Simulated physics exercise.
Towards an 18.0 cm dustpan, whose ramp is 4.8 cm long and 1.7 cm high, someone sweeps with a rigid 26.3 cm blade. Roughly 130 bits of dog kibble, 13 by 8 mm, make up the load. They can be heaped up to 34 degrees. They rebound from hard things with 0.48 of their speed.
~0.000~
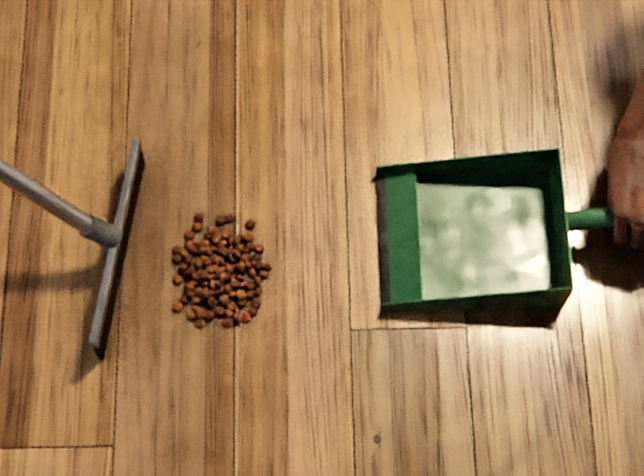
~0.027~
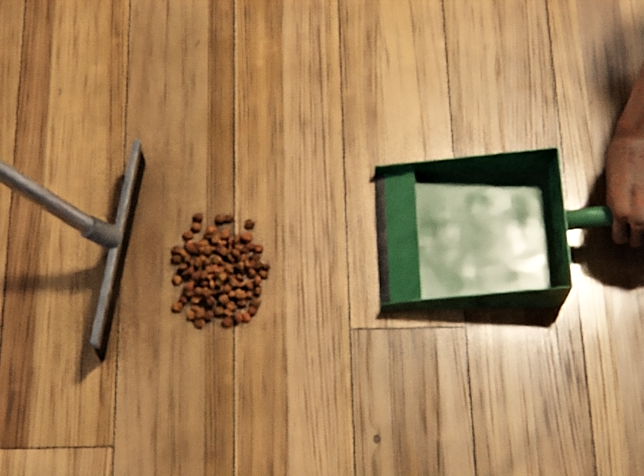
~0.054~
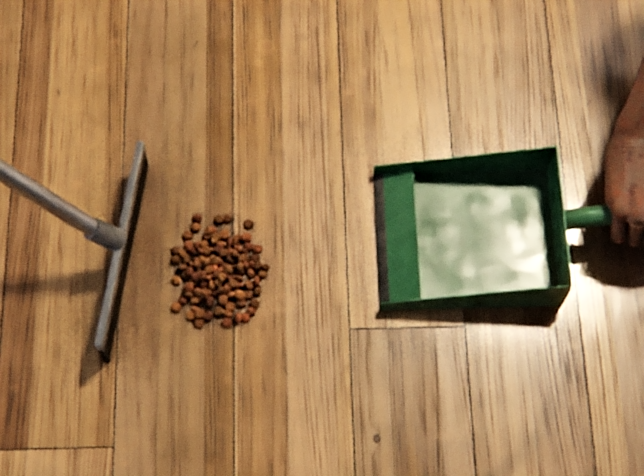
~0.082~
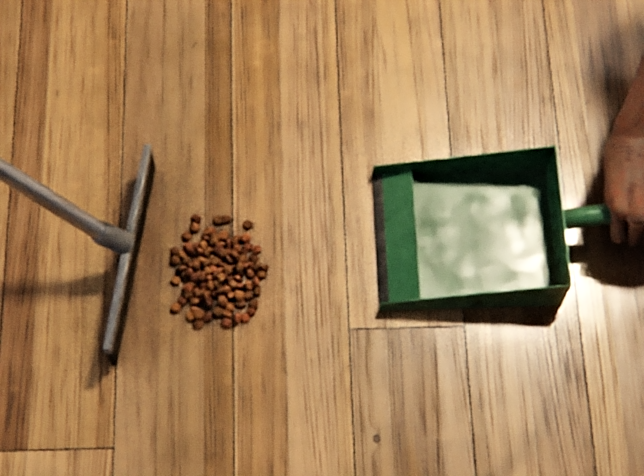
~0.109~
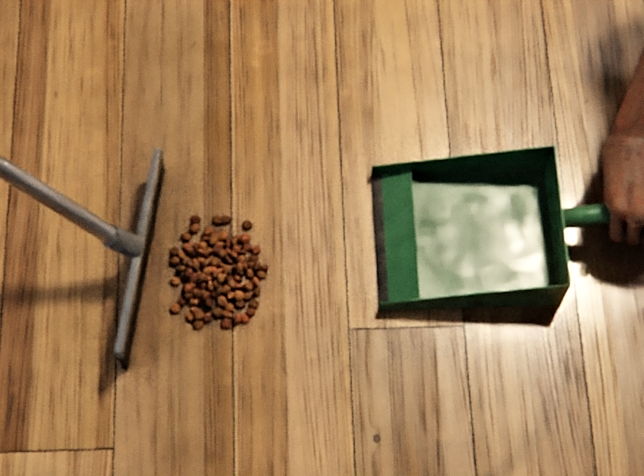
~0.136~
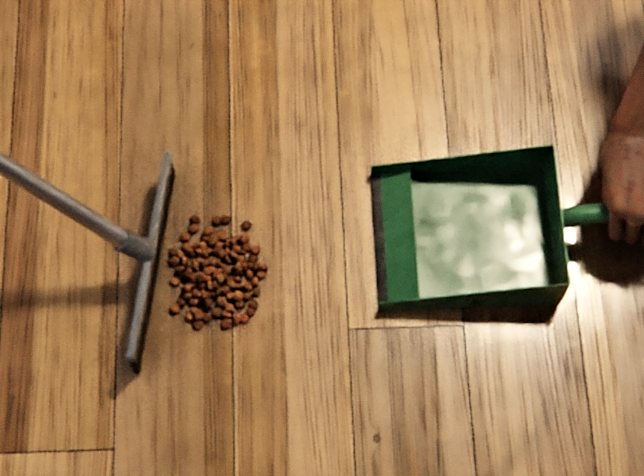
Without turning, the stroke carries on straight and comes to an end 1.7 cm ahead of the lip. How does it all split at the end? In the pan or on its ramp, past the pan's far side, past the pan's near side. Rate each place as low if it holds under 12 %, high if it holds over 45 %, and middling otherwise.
Pan - middling; far side - low; near side - high.
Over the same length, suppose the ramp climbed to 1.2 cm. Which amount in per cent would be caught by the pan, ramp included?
About 25 %.
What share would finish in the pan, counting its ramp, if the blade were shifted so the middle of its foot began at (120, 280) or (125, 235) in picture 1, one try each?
First try about 15 per cent, second about 15 per cent.
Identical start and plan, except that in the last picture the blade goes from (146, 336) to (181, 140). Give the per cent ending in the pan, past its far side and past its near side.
Per cent by place - pan 10, far side 0, near side 20.
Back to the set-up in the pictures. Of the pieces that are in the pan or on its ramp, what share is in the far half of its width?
Something like 20 in a hundred.
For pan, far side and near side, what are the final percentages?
Well, the pan ends up with 20 percent, the far side with 0 percent, the near side with 50 percent.
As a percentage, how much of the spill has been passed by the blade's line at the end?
0 %.
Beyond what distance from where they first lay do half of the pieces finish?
About 20 cm.
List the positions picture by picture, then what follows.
The first picture shows blade from (95, 343) to (137, 146), moved 0.0 cm, 0 of the pieces shifted so far; middle of the pieces at (223, 270); pan at (483, 240).
The second picture shows blade from (96, 344) to (137, 147), moved 0.2 cm, 0 of the pieces shifted so far; middle of the pieces at (222, 270).
The third picture shows blade from (100, 346) to (141, 148), moved 0.8 cm, 0 of the pieces shifted so far; middle of the pieces at (221, 270).
The fourth picture shows blade from (109, 349) to (148, 151), moved 1.8 cm, 0 of the pieces shifted so far; middle of the pieces at (220, 271).
The fifth picture shows blade from (120, 353) to (158, 155), moved 3.2 cm, 0 of the pieces shifted so far; middle of the pieces at (220, 271).
The sixth picture shows blade from (132, 357) to (169, 159), moved 4.7 cm, 0 of the pieces shifted so far; middle of the pieces at (219, 272); pan at (479, 237). Its pace works out near 0.55 m/s, heading 18 degrees towards the viewer's side.
After 0.36 s, middle of the blade 15 cm from the lip; 0 % over the lip, far side 0 %, near side 25 %.
Then, at 0.51 s, middle of the blade 8 cm from the lip; 0 % over the lip, far side 0 %, near side 40 %.
After 0.78 s, middle of the blade 4 cm from the lip; 20 % over the lip, far side 0 %, near side 50 %.
In the end, at 1.3 s, pan 20 %, far side 0 %, near side 50 %, in front of the lip or behind the blade 30 %.
